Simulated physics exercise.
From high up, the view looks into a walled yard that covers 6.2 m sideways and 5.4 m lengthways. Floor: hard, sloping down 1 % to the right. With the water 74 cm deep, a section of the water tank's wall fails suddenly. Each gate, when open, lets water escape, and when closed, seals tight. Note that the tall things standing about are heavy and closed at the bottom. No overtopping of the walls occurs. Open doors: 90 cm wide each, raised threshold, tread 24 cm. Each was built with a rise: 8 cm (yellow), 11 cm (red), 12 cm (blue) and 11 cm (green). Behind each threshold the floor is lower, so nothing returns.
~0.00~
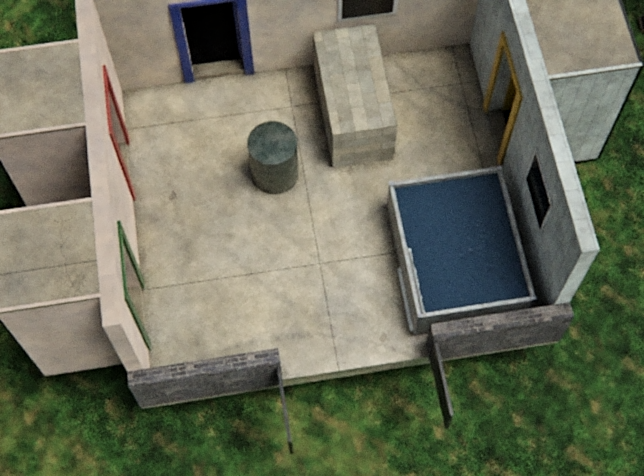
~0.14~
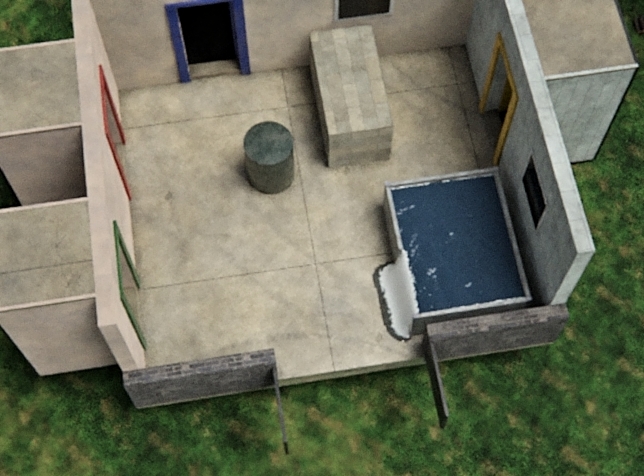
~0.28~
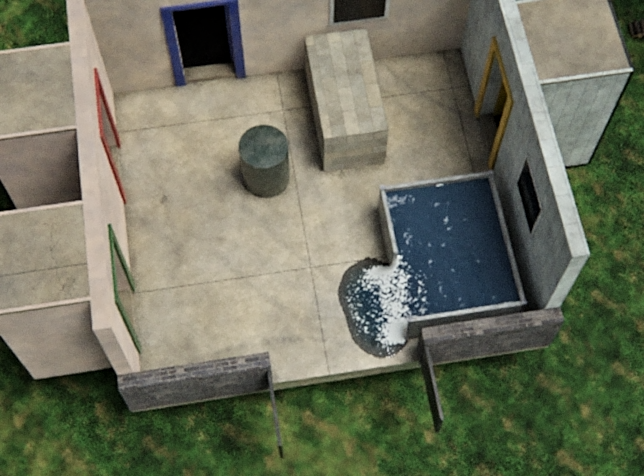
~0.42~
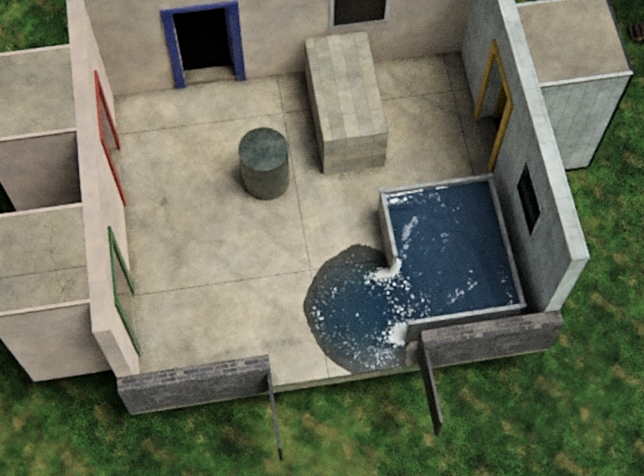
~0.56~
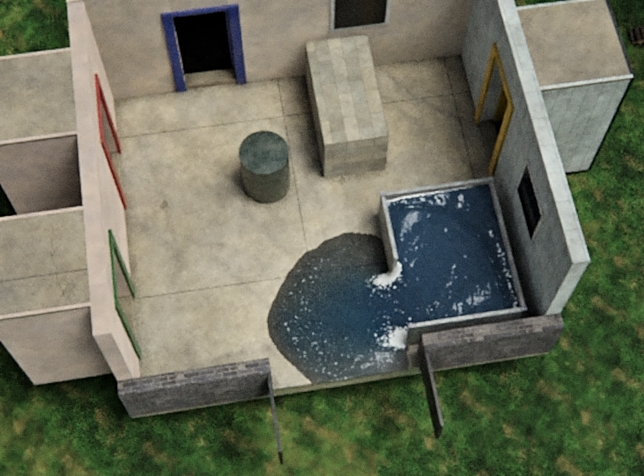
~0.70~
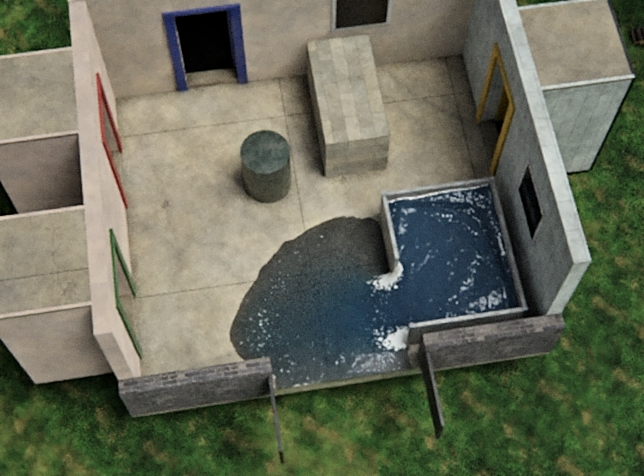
Water bursts through the left side of a tank in the lower right corner of a walled yard, seen from high above, while the camera shifts slightly at first. Around the pale paved floor are a blue doorway at the back, red and green ones left, a yellow one right, a dark green cylinder and a long block. Foaming white, the dark pool widens leftward across the paving.
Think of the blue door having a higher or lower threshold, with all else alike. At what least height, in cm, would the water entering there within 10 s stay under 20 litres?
At about 9 cm.
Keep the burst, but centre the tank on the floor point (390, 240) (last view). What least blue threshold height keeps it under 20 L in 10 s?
About 12.0 cm.
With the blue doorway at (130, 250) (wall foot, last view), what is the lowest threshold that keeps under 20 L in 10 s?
Around 12.0 cm would do it.
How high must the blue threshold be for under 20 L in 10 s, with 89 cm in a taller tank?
Roughly 11.0 cm high.
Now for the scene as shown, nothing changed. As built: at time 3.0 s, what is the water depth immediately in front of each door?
Door by door in centimetres - yellow 0, red 10, blue 0, green 23.
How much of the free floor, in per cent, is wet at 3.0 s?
I'd say near 50 percent.
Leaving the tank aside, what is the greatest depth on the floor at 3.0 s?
Around 26 centimetres.
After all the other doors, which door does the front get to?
I'd say the yellow door.
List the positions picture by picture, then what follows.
The water tank at (460, 242) is whole and still, 74 cm deep; the blue door at (214, 44) is dry, in the first frame.
Water pours out at (407, 294) and has run 0.3 m, to (383, 294); about 10 cm deep outside, 74 cm at the back, in the second frame.
The gap is at (402, 298), the front 0.9 m out at (345, 302); the back of the water tank holds 74 cm, in the third frame.
Water pours out at (402, 302) and has run 1.4 m, to (313, 324); about 8 cm deep outside, 73 cm at the back, in the fourth frame.
Water pours out at (402, 305) and has run 2.0 m, to (277, 336); about 6 cm deep outside, 66 cm at the back, in the fifth frame.
Water pours out at (403, 305) and has run 2.6 m, to (240, 345); about 5 cm deep outside, 62 cm at the back; the blue door at (208, 52), 5.3 m from the gap, is still 3.4 m from the nearest water, in the sixth frame.
After 1.4 s water covers 40 % of the floor, deepest (38 cm) near (144, 393); it has not reached the blue door.
After 3.0 s water covers 50 % of the floor, deepest (26 cm) near (176, 365); it has not reached the blue door.
After 10.0 s water covers 75 % of the floor, deepest (13 cm) near (304, 99); 11 cm at the blue door, 3 litres in over its 12 cm threshold.
At the blue door as built, the water arrived by 4.0 s and peaked near 13 cm at 5.0 s.
Run again over the same 10 s with other heights there, 31 litres in over 8 cm, 8 litres over 10.5 cm. The limit of 20 litres is kept from about 9 cm up.
